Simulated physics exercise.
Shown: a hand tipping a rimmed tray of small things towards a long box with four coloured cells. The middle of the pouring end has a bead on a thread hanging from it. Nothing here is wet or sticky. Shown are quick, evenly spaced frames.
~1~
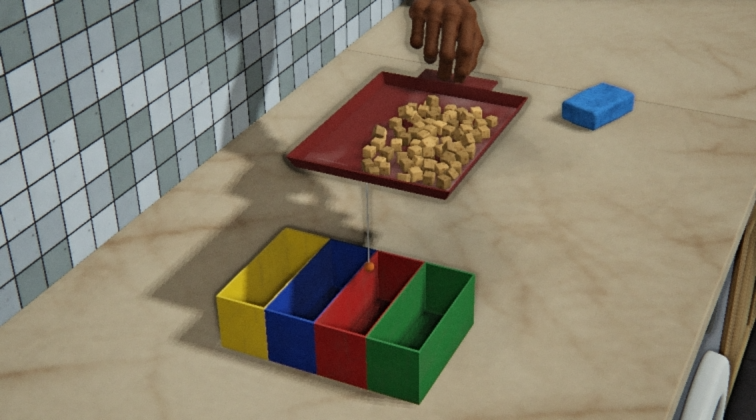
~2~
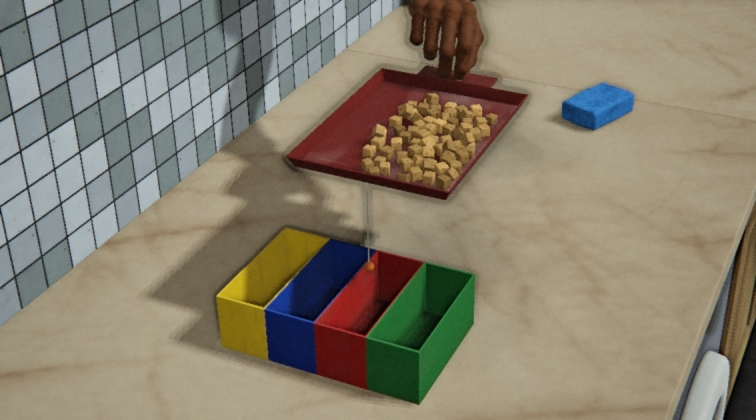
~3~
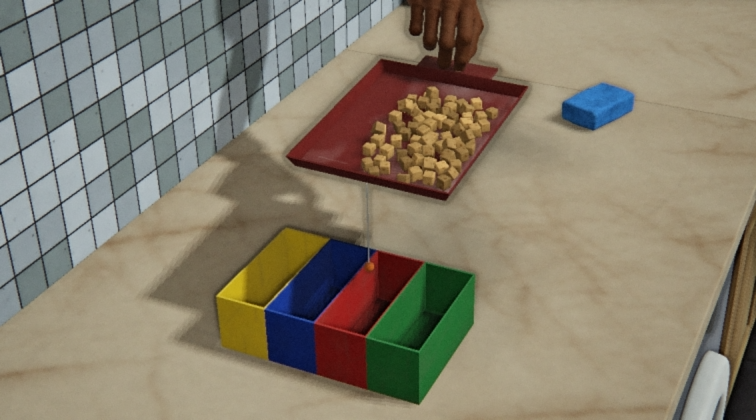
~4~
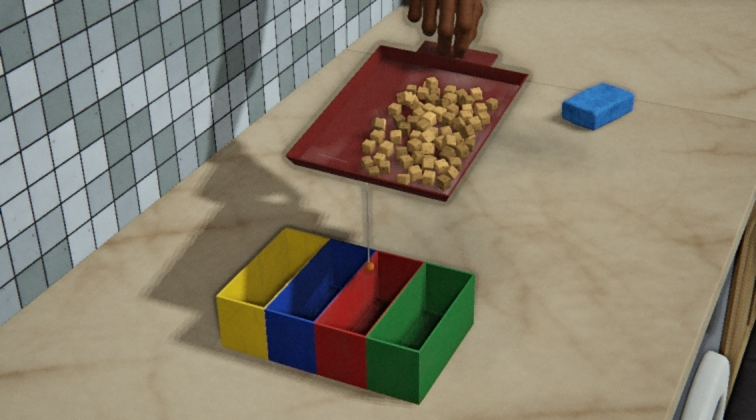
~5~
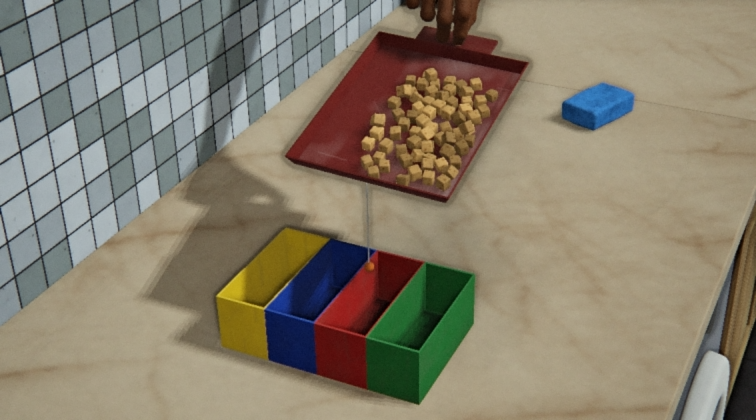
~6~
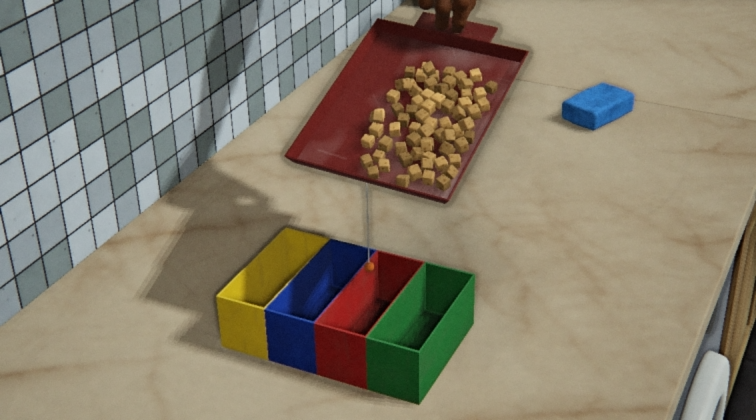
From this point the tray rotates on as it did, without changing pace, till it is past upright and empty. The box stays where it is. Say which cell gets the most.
Green.
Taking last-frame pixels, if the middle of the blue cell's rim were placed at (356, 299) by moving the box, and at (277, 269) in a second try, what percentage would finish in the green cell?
20 % and 20 %.
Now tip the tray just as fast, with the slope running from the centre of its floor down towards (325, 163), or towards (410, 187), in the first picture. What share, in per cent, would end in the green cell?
I'd say roughly 0 percent with the first slope, 50 percent with the other.
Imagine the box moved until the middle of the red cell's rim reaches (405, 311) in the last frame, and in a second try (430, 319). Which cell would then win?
In order of the tries: That red cell and red.
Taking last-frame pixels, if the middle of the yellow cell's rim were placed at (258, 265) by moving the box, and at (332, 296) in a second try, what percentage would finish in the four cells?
Roughly 60 %, then roughly 100 %.
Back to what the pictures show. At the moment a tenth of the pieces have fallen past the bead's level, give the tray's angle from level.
About 80 degrees.
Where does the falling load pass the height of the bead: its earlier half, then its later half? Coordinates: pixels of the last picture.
Roughly at (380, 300) first, and then at (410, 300).
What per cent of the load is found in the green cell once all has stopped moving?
Roughly 40 %.
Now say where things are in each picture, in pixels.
The first picture shows corners of the pouring end (295, 155) and (446, 187), level; middle of the load (432, 143), small wooden cubes; bead on its thread (369, 267); yellow cell (243, 323); blue cell (291, 337); red cell (341, 351); green cell (393, 366).
The second picture shows corners of the pouring end (295, 154) and (445, 188), level; middle of the load (432, 142).
The third picture shows corners of the pouring end (294, 154) and (445, 189), tipped barely, lowest at the right corner; middle of the load (431, 139).
The fourth picture shows corners of the pouring end (294, 154) and (445, 191), tipped a little, lowest at the right corner; middle of the load (431, 134).
The fifth picture shows corners of the pouring end (293, 153) and (445, 192), tipped a little, lowest at the right corner; middle of the load (431, 129).
The sixth picture shows corners of the pouring end (293, 153) and (445, 194), tipped clearly, lowest at the right corner; middle of the load (430, 125); yellow cell (243, 323); blue cell (291, 337); red cell (341, 351); green cell (393, 366).
Just after the last frame, tray tipped steeply; almost all on the tray; just a few in the green cell; just a few falling or outside the box.
A moment on, tray tipped past a quarter turn; roughly a third in the green cell; roughly a quarter in the red cell; roughly a quarter in the blue cell; roughly a quarter falling or outside the box.
Further on, tray tipped past a quarter turn; roughly half in the green cell; roughly a quarter in the red cell; roughly a quarter in the blue cell; roughly a quarter falling or outside the box.
When it is over, tray tipped past a quarter turn; roughly half in the green cell; roughly a quarter in the red cell; roughly a quarter in the blue cell; not one in the yellow cell; roughly a quarter outside the box.
